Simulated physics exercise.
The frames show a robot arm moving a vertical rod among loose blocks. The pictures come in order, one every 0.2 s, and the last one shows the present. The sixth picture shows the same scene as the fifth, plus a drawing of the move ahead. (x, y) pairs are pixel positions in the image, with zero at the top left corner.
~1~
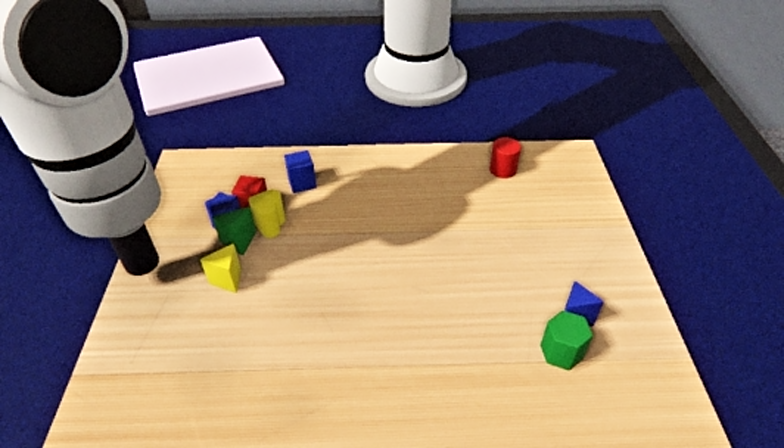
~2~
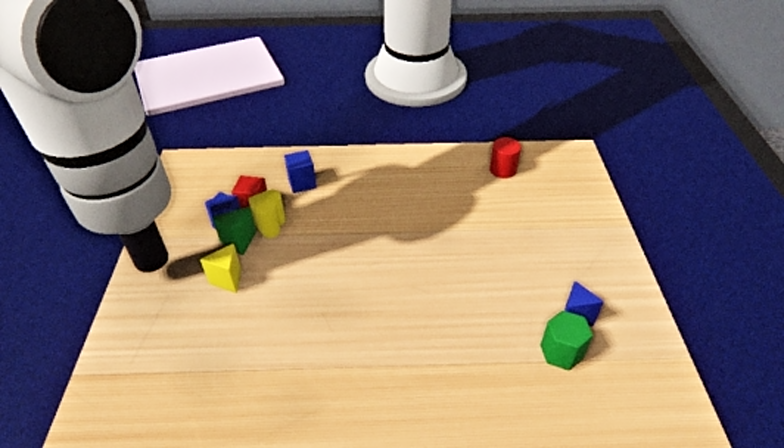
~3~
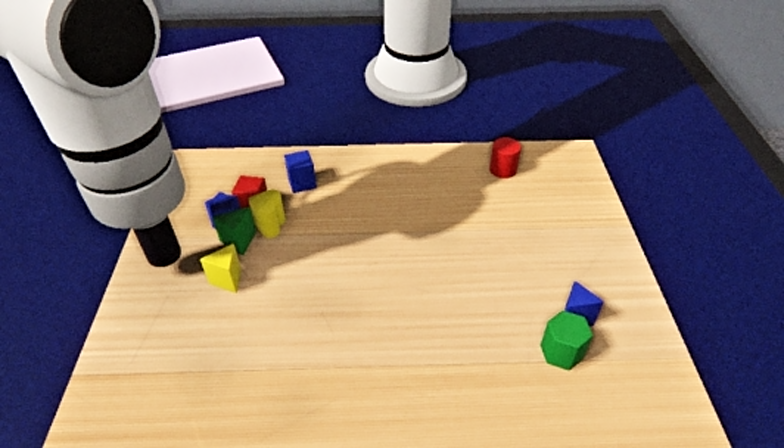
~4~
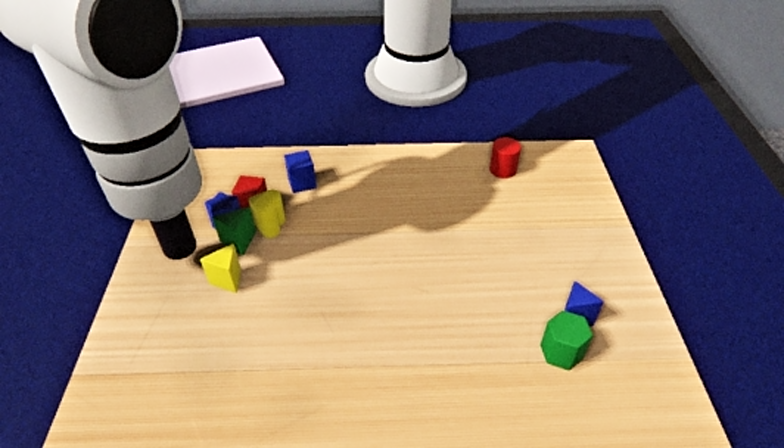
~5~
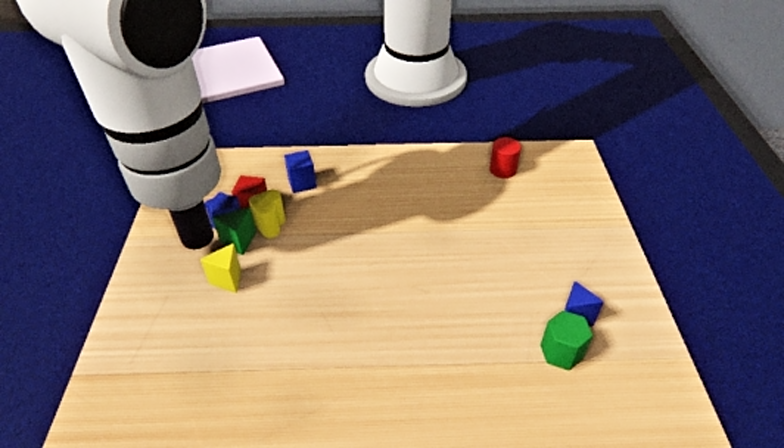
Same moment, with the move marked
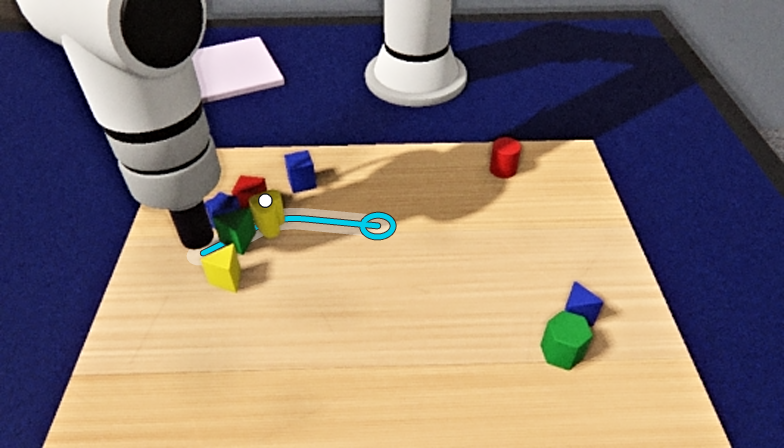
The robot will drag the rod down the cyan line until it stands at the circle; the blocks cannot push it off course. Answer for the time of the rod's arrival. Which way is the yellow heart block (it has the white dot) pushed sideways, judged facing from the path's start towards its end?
Out to the left.
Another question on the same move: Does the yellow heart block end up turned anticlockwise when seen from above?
Going by the path, yes.
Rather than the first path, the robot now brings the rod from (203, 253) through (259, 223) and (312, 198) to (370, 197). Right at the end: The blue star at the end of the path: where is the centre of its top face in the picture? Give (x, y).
Somewhere near (241, 182).
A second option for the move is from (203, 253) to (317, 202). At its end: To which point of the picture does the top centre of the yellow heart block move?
Just about (342, 176).
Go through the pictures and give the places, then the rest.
The first picture shows lower end of the rod (143, 265), tops of blocks, blue star (221, 201), green triangular block (232, 218), red four-sided block (248, 184), yellow heart block (265, 201).
The second picture shows rod (152, 261), blocks as before.
The third picture shows rod (165, 256), blocks as before.
The fourth picture shows rod (181, 249), blocks as before.
The fifth picture shows rod (198, 239), blue star (221, 201), green triangular block (232, 218), red four-sided block (248, 184), yellow heart block (265, 201).
The drawn path runs from (203, 253) over (260, 226) and (319, 220) to (378, 226); the dot is on the yellow heart block.
What follows on the original path. One third of the way, rod (258, 211); blue star (229, 191), turned 30° anticlockwise; green triangular block (278, 211), turned 65° clockwise; red four-sided block (253, 176), turned 35° clockwise; yellow heart block (287, 193), turned 15° anticlockwise.
Two thirds of the way, rod (318, 206); blue star (229, 191), turned 30° anticlockwise; green triangular block (304, 213); red four-sided block (253, 176), turned 35° clockwise; yellow heart block (340, 183), turned 15° anticlockwise.
At the end, rod (377, 212); blue star (229, 191), turned 30° anticlockwise; green triangular block (304, 213), turned 150° clockwise; red four-sided block (253, 176), turned 35° clockwise; yellow heart block (351, 179), turned 45° anticlockwise.
